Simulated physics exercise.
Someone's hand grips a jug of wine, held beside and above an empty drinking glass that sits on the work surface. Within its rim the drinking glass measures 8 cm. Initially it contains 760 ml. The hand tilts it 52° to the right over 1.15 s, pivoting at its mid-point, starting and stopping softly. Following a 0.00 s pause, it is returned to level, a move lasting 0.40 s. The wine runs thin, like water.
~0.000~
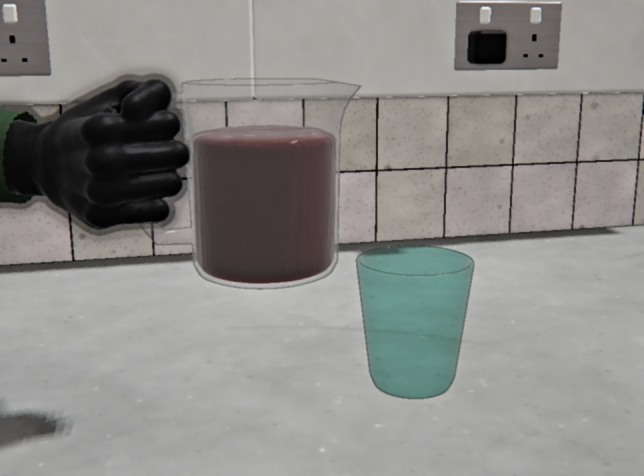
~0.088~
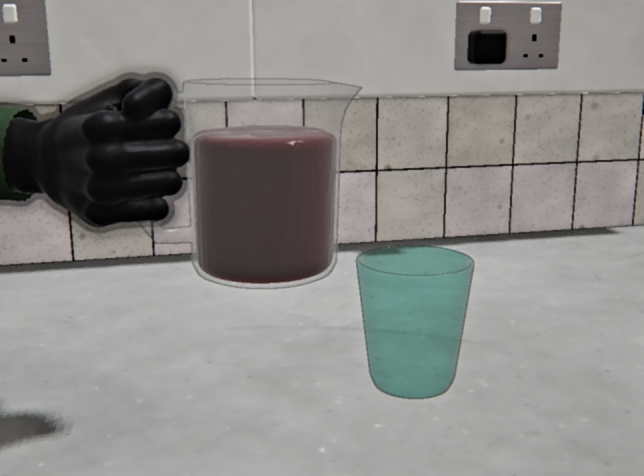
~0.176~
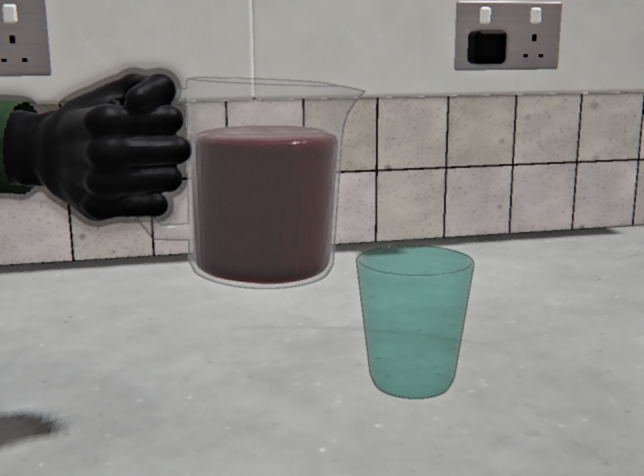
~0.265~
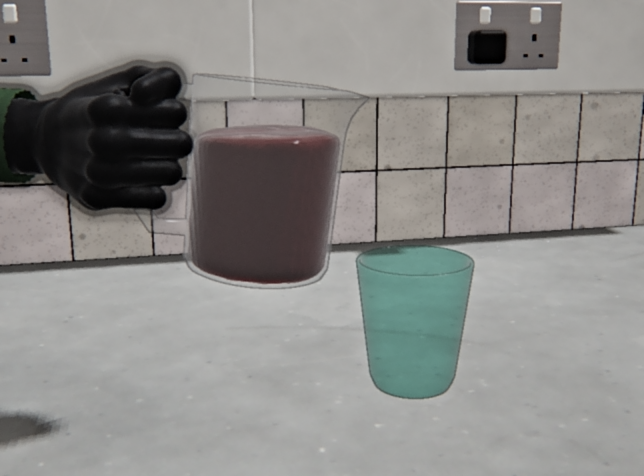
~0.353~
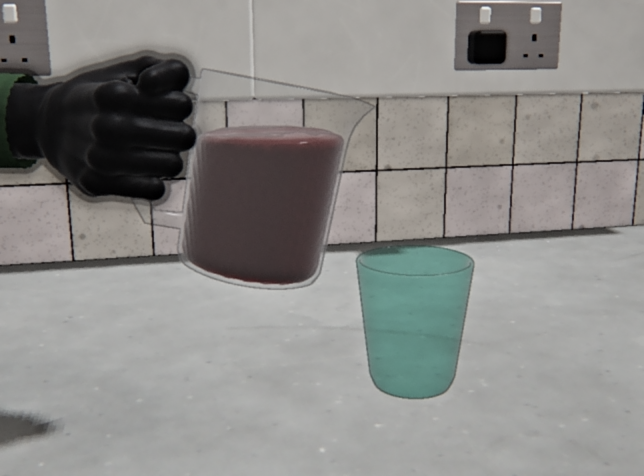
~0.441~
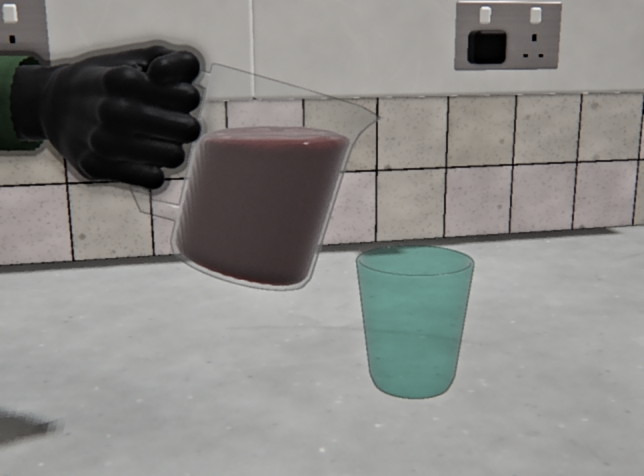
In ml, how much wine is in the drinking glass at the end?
About 120 ml.
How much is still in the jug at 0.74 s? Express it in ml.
760 ml or so.
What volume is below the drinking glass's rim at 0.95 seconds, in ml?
Some 15 ml.
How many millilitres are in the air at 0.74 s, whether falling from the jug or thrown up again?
It comes to some 5 ml.
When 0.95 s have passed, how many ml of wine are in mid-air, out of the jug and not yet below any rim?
I'd say some 25 ml of liquid is up in the air.
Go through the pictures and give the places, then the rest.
Tilt 0°; pouring edge (360, 84); surface from (207, 135) to (313, 132); the drinking glass's rim runs from (360, 266) to (468, 259), in the first picture.
Tilt 1°; pouring edge (361, 85); surface from (206, 135) to (320, 132), in the second picture.
Tilt 3°; pouring edge (364, 89); surface from (205, 135) to (318, 134), in the third picture.
Tilt 7°; pouring edge (369, 95); surface from (207, 137) to (319, 133), in the fourth picture.
Tilt 11°; pouring edge (374, 104); surface from (205, 135) to (324, 134), in the fifth picture.
Tilt 17°; pouring edge (380, 116); surface from (201, 140) to (328, 135), in the sixth picture.
By 0.74 s the tilt is 37° and the drinking glass has 0 ml, the jug 755 ml, and 0 ml is on the work surface.
By 0.95 s the tilt is 48° and the drinking glass has 15 ml, the jug 720 ml, and 0 ml is on the work surface.
By 1.18 s the tilt is 51° and the drinking glass has 70 ml, the jug 655 ml, and 0 ml is on the work surface.
By 1.43 s the tilt is 11° and the drinking glass has 120 ml, the jug 630 ml, and 0 ml is on the work surface.
At rest the drinking glass has 125 ml, the jug 630 ml, and 5 ml is on the work surface.
